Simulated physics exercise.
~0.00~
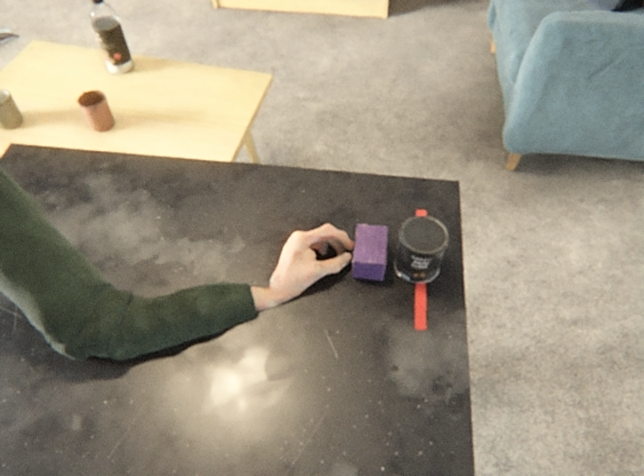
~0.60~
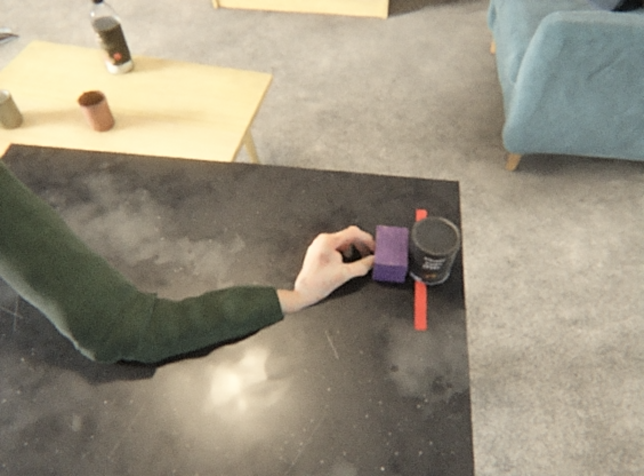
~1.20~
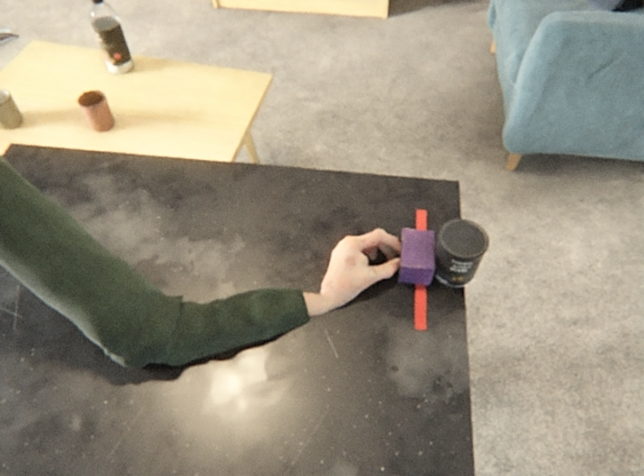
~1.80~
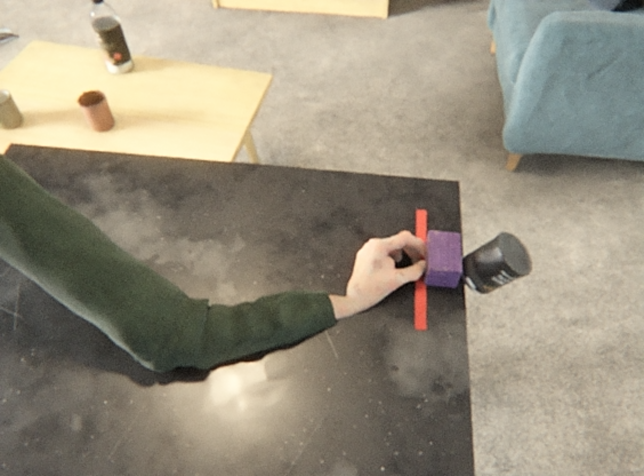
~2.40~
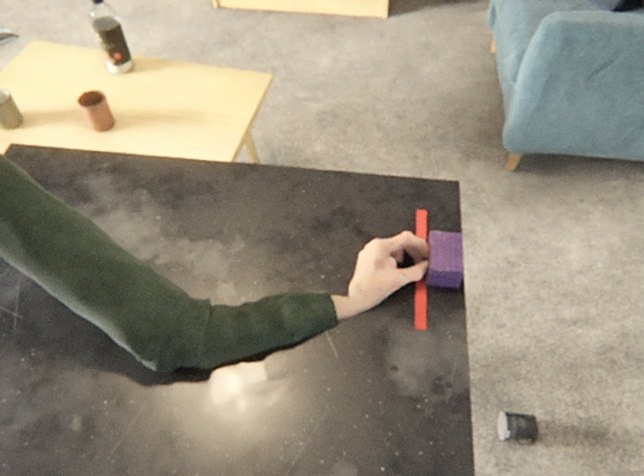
In a carpeted room seen from above, a dark, scuffed table fills the lower left, with a pale wooden table holding a bottle and cups behind it and a blue sofa at the upper right. A hand in a dark green sleeve holds a purple block beside a black pot, which stands over a strip of red tape near the table's right edge. The hand pushes the block rightward, and the pot slides past the tape to the edge. The block crosses the tape too, and the pot tips outward. The hand stops with the block still on the table, while the pot drops to the grey carpet.
